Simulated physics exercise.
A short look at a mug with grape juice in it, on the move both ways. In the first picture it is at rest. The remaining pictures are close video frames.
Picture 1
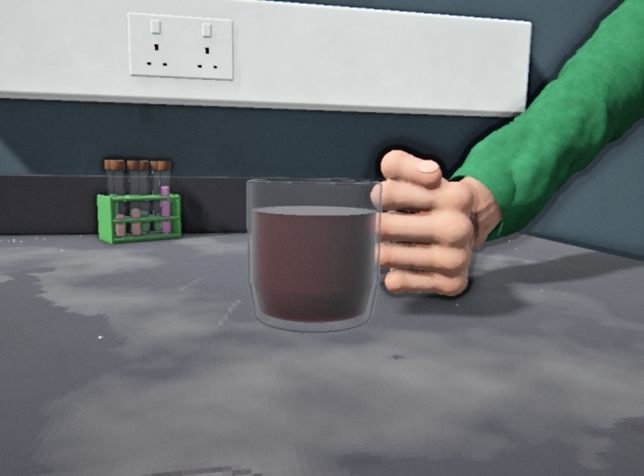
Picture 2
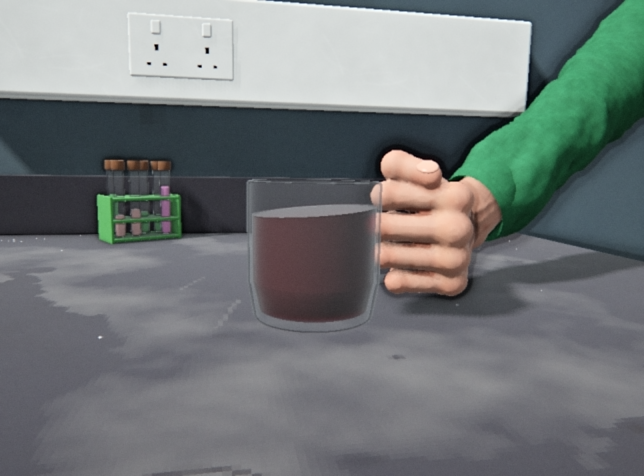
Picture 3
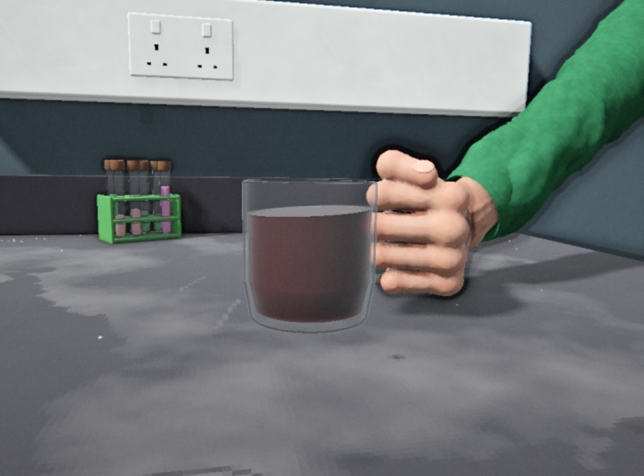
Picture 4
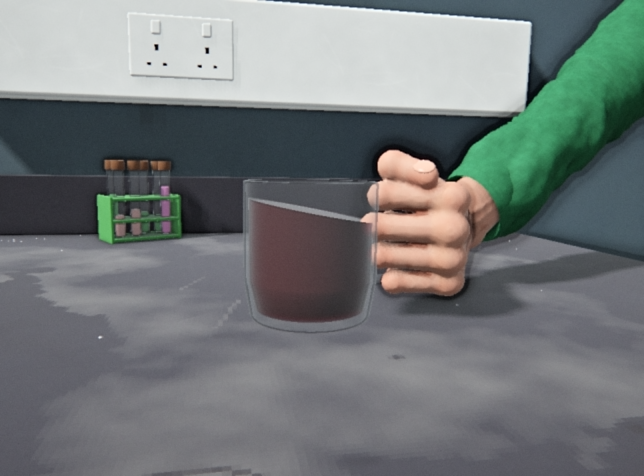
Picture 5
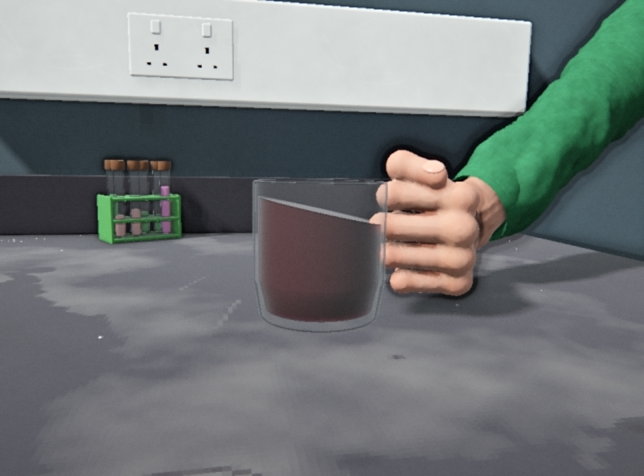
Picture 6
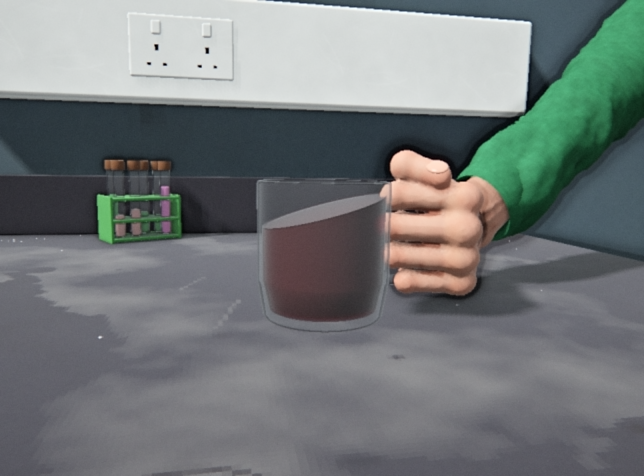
In this clip, a hand in a green sleeve holds a clear mug of dark red liquid, shifting it slightly left, then right, as the liquid's surface tilts higher on the left, then higher on the right.
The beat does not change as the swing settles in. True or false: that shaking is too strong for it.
True.
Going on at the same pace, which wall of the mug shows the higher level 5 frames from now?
Up higher on the right flank.
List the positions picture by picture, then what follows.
In the first frame, mug (314, 245) about three quarters full; at rest.
In the second frame, mug about three quarters full, surface at (314, 211); surface a little higher on the right.
In the third frame, mug (310, 245) about three quarters full; surface a little higher on the right.
In the fourth frame, mug about three quarters full, surface at (310, 211); surface clearly higher on the left.
In the fifth frame, mug (319, 244) about three quarters full; surface clearly higher on the left.
In the sixth frame, mug about three quarters full, surface at (324, 211); surface clearly higher on the right.
Soon after, the highest wave so far goes over the rim.
In the end, the highest wave so far goes over the rim; some is on the top.
